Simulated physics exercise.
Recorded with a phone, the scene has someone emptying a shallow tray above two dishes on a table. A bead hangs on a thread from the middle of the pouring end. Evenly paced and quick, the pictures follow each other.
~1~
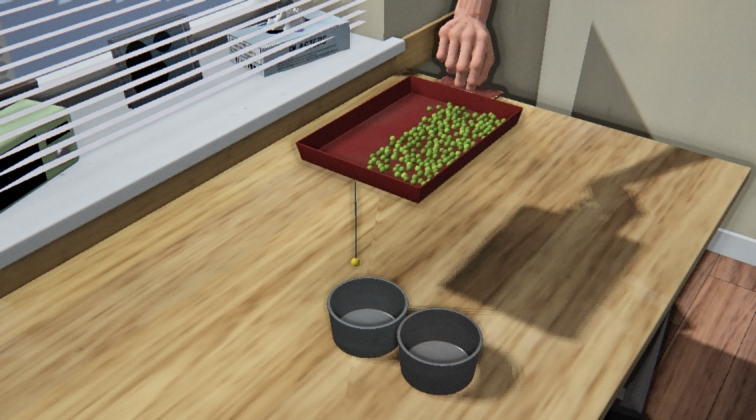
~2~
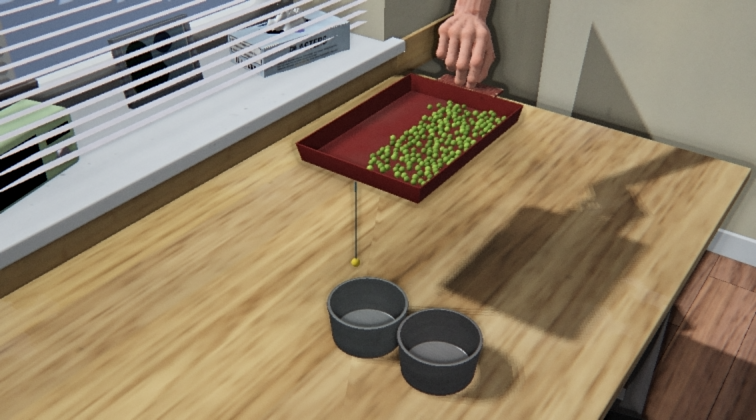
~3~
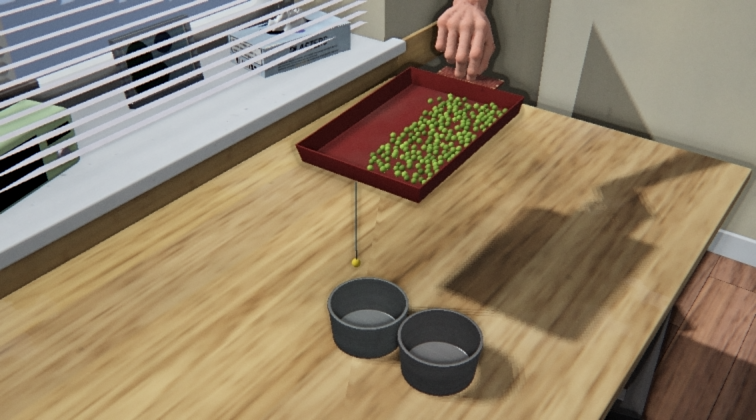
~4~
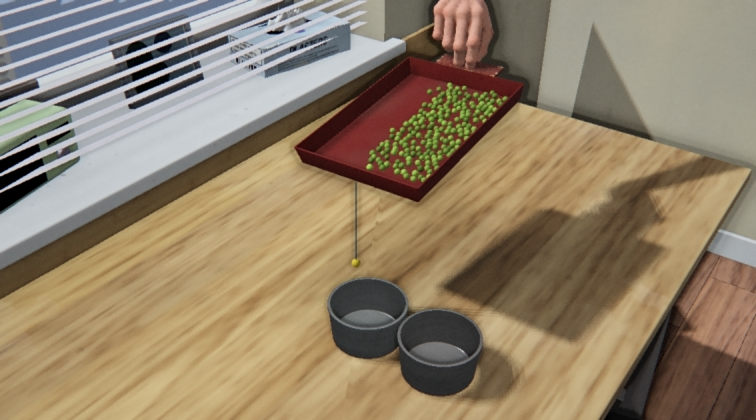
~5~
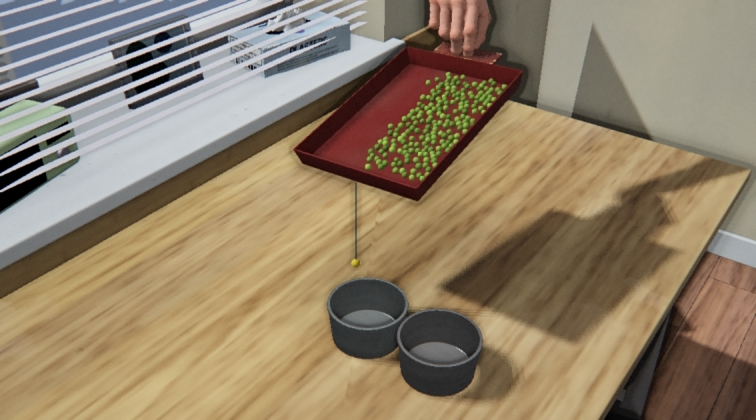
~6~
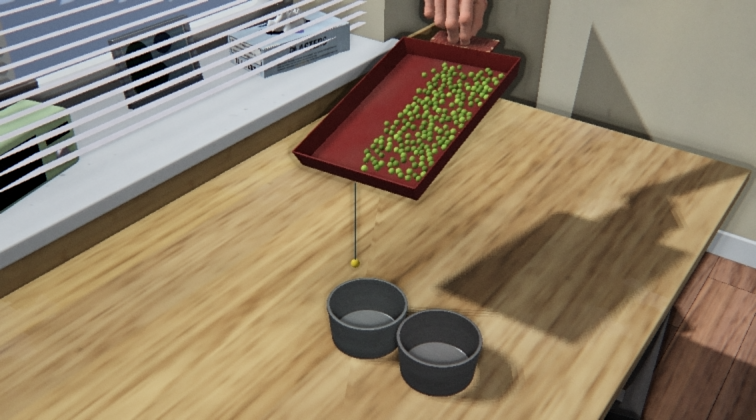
At first, a hand holds a shallow red tray of dried peas level above a wooden table, with two dark dishes below and a bead hanging on a thread. The hand then gradually tips the tray toward its left corner, and some of the peas begin to shift and spread slightly.
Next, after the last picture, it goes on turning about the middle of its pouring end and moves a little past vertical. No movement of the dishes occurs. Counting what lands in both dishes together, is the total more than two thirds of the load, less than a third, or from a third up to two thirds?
The total is less than a third of the load.
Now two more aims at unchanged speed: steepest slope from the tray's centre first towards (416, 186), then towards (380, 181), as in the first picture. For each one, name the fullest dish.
So, first the one on the left side, and second the one on the left side.
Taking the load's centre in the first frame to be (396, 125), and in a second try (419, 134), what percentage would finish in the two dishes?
First about 0, then 10 per cent.
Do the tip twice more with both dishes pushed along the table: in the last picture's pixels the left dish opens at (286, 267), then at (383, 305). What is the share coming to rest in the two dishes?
Trial 1 about 90 %, trial 2 about 0 %.
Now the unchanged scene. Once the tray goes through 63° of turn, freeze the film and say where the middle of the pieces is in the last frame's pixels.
Around (343, 165).
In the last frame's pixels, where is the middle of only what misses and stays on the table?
Check roughly (271, 308) and you'll find the middle.
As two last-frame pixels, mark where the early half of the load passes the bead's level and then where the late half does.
Around (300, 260), followed by around (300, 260).
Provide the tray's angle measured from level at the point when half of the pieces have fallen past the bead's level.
It is at around 110 degrees by then.
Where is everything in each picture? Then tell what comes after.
The first frame shows corners of the pouring end at (301, 142) and (419, 185), level; middle of the load at (442, 142), dried peas; left dish at (344, 336); right dish at (417, 372); bead on its thread at (356, 262).
The second frame shows corners of the pouring end at (301, 143) and (418, 185), level; middle of the load at (442, 141).
The third frame shows corners of the pouring end at (301, 144) and (418, 185), tipped barely, lowest at the left corner; middle of the load at (442, 136).
The fourth frame shows corners of the pouring end at (300, 146) and (417, 185), tipped a little, lowest at the left corner; middle of the load at (442, 130).
The fifth frame shows corners of the pouring end at (299, 148) and (415, 185), tipped a little, lowest at the left corner; middle of the load at (440, 123).
The sixth frame shows corners of the pouring end at (297, 150) and (413, 185), tipped clearly, lowest at the left corner; middle of the load at (437, 118), about a quarter on the move; left dish at (344, 337); right dish at (416, 374).
Soon, tray tipped steeply; nearly all on the tray; a stray few outside both; a small part in the air.
A while on, tray tipped past a quarter turn; about a third on the tray; a stray few in the left dish; about a quarter outside both; about half in the air.
Towards the end, tray tipped past a quarter turn; a small part in the left dish; nearly all outside both.
Finally, tray tipped past a quarter turn; none in the right dish; a small part in the left dish; nearly all outside both.
